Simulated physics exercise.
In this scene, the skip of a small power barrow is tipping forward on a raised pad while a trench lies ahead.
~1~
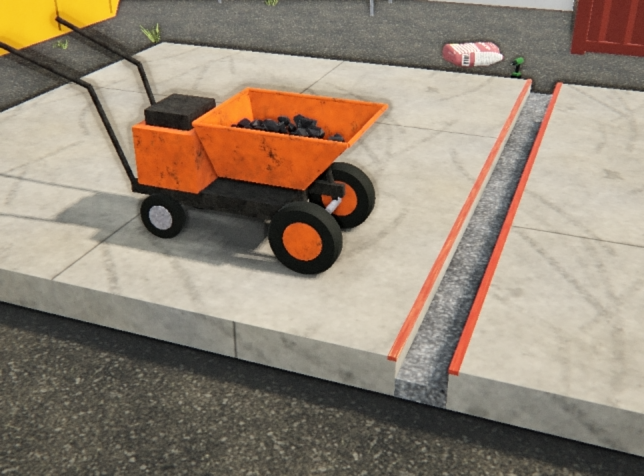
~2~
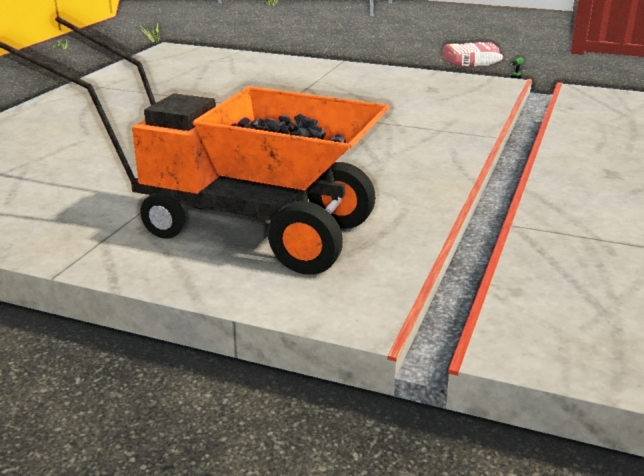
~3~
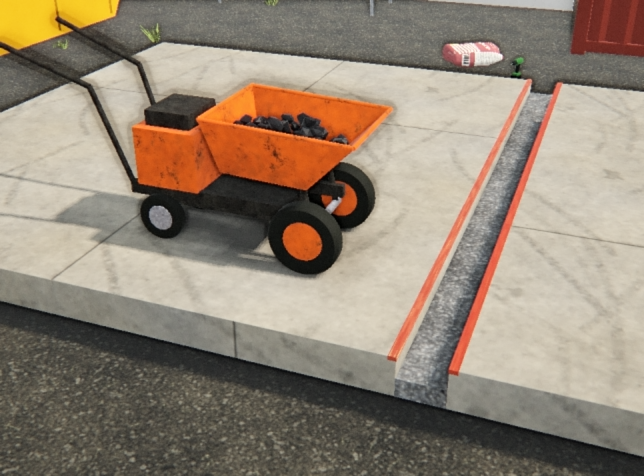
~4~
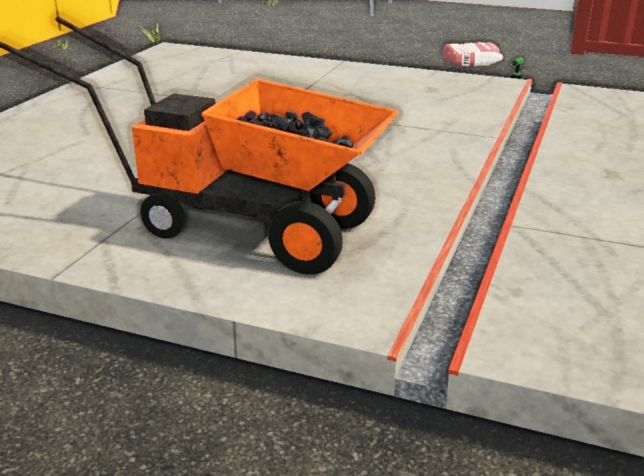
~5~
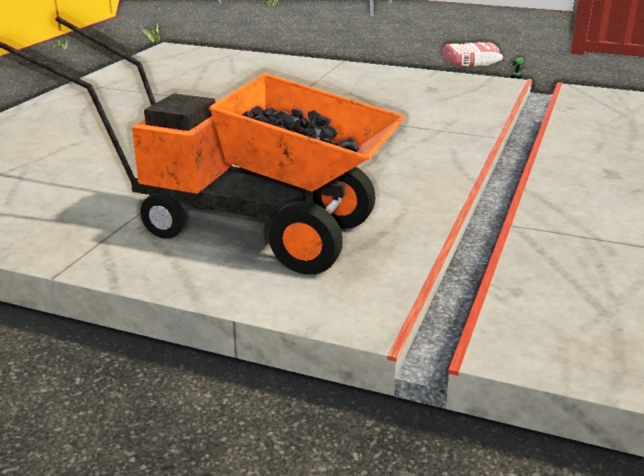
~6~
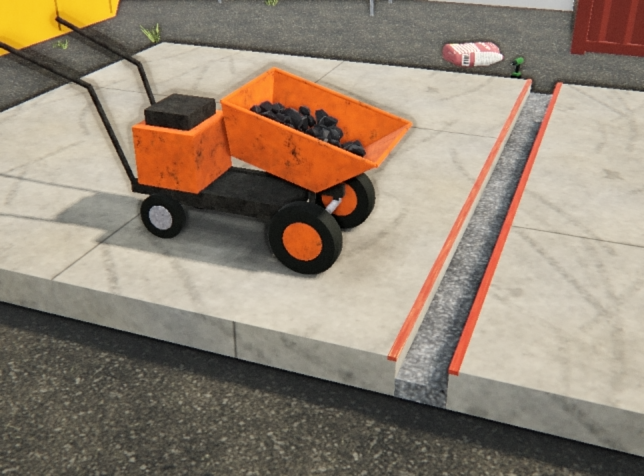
An orange skip heaped with dark lumps tilts slowly forward to the right on a small wheeled barrow, its back rising and its front lip dipping, while the lumps shift slightly forward. The barrow, with black handles and orange-hubbed front wheels, stays still on a pale concrete pad, left of a narrow red-edged trench. The fixed view looks down from one side, with dark asphalt in front and a red-and-white bag behind.
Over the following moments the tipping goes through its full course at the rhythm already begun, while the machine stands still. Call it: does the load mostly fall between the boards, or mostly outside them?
It mostly falls between the boards.
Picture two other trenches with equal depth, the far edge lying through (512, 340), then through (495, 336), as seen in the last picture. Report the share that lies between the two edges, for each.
The first try comes out at 80 percent and the second at 80 percent.
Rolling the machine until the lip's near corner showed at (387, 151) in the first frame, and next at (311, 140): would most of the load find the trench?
The first try: Less than half. The second: Less than half.
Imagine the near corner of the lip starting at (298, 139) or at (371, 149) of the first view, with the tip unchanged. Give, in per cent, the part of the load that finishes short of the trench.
First position: Some 30 percent; second position: Some 0 percent.
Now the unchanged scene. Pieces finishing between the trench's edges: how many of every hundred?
My best guess is about 65 in a hundred.
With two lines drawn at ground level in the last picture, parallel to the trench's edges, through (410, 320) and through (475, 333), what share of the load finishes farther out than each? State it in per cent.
Estimate, first then second: 70 %, 0 %.
Soon, skip tipped steeply; all in the skip.
A while on, skip tipped right over; about two thirds in the skip; a stray few short of the trench; about a third in or heaped over the trench.
Towards the end, skip tipped right over; about a third in the skip; a stray few short of the trench; about two thirds in or heaped over the trench; a stray few beyond it.
Finally, skip tipped right over; about a third in the skip; a stray few short of the trench; about two thirds in or heaped over the trench; a stray few beyond it.
